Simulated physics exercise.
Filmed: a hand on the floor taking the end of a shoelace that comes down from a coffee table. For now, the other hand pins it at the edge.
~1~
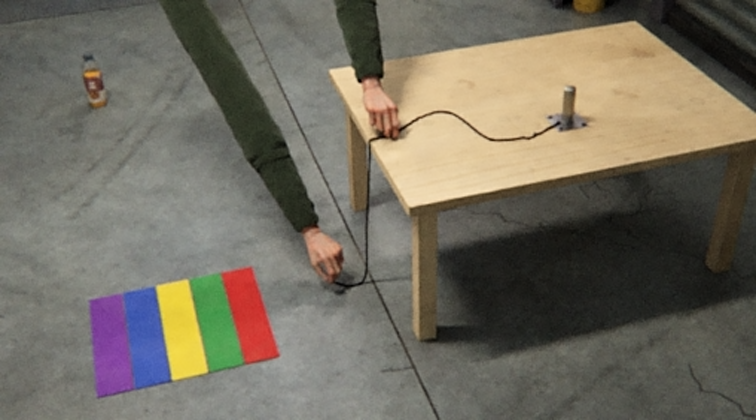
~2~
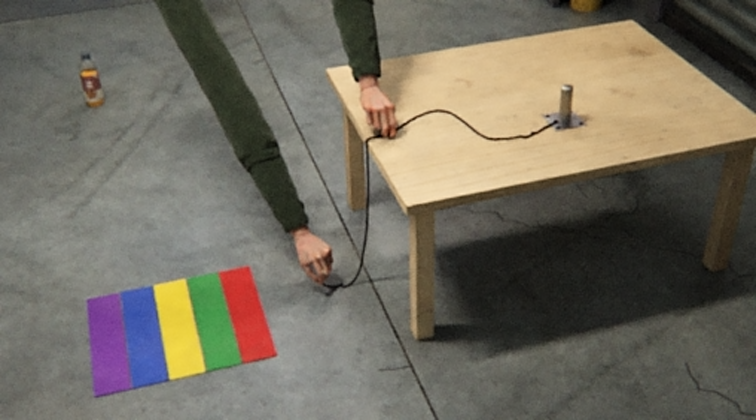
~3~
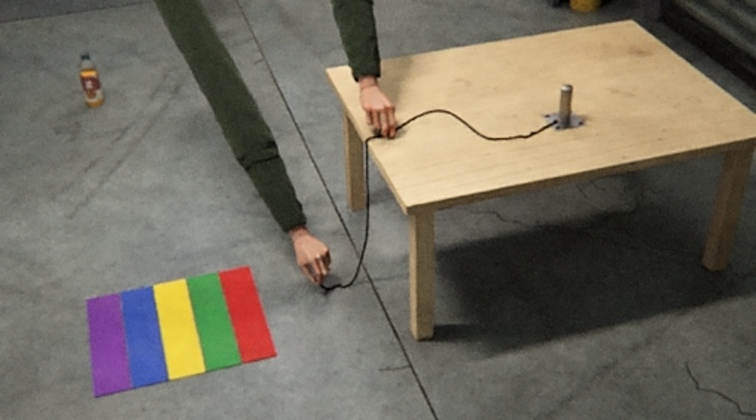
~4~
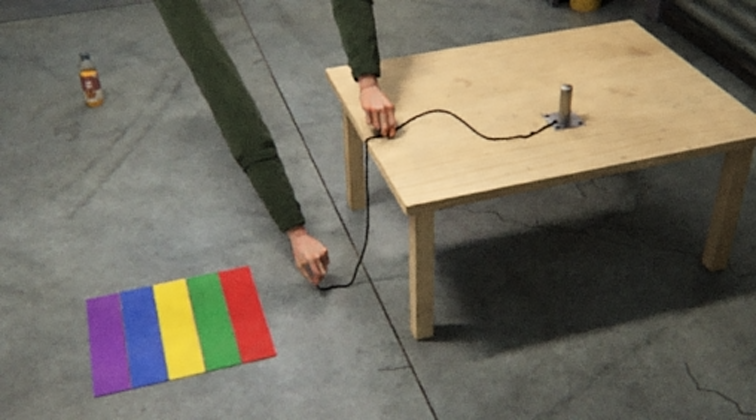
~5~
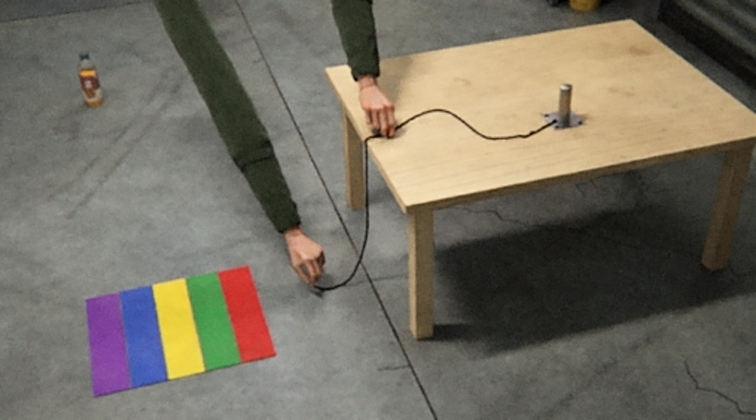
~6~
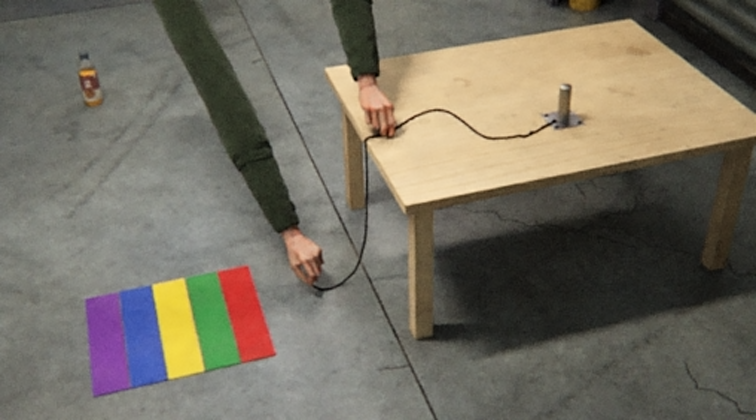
The footage shows one hand pinning a dark cord at the edge of a wooden table while the other, low near the floor, holds its hanging end and shifts it slightly left, toward a mat of coloured stripes.
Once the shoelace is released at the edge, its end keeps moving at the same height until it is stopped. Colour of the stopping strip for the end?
Blue.
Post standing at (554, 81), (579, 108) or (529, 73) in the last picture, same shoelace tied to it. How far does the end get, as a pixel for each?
Near (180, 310); near (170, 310); near (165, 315).
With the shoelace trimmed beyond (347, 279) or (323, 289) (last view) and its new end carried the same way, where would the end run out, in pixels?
First try near (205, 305), second near (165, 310).
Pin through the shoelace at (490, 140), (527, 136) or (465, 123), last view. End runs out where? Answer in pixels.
First (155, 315), next (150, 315), last (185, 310).
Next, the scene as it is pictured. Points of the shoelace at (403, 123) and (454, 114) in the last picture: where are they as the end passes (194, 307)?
The first one ends up at (362, 158) and the second one at (413, 136).
Soon after, end near (194, 307); over green.
Then, end near (162, 313); over yellow.
At full stretch, end near (141, 318); over blue. The end stops over the blue strip.
